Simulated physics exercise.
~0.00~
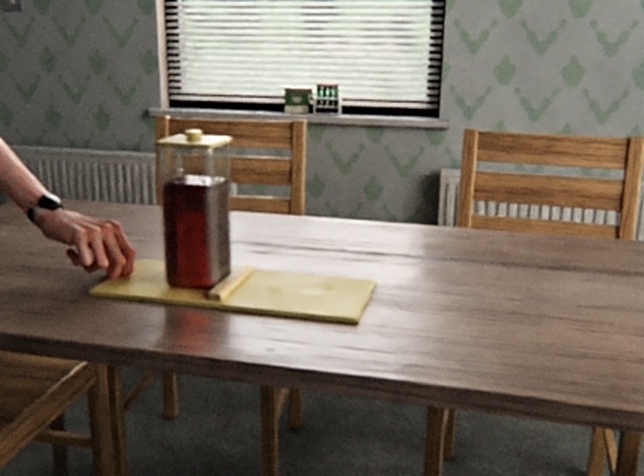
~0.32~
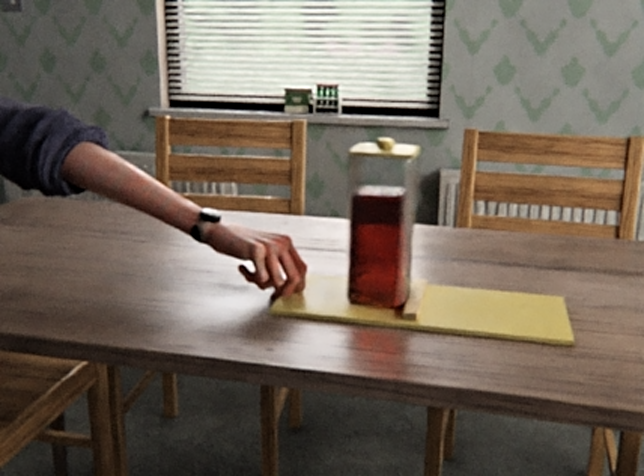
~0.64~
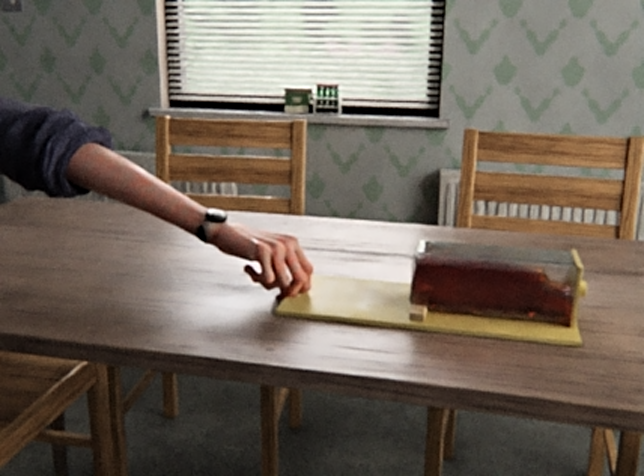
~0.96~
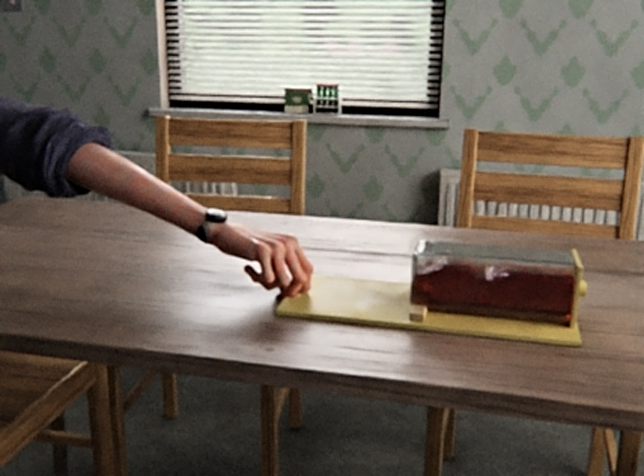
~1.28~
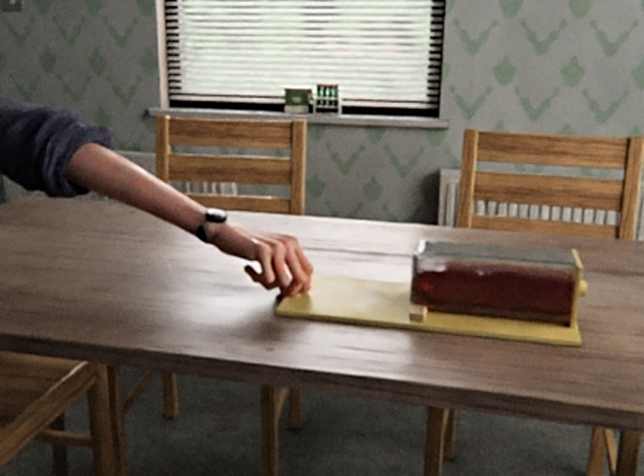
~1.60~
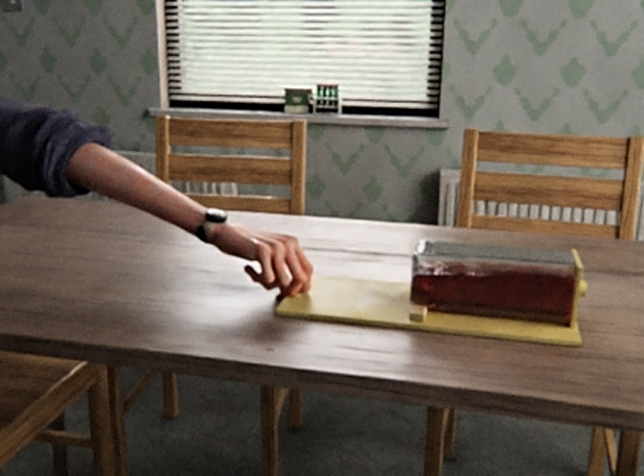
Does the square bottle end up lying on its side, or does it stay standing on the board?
The square bottle falls over to the right and ends up lying on its side on the board.
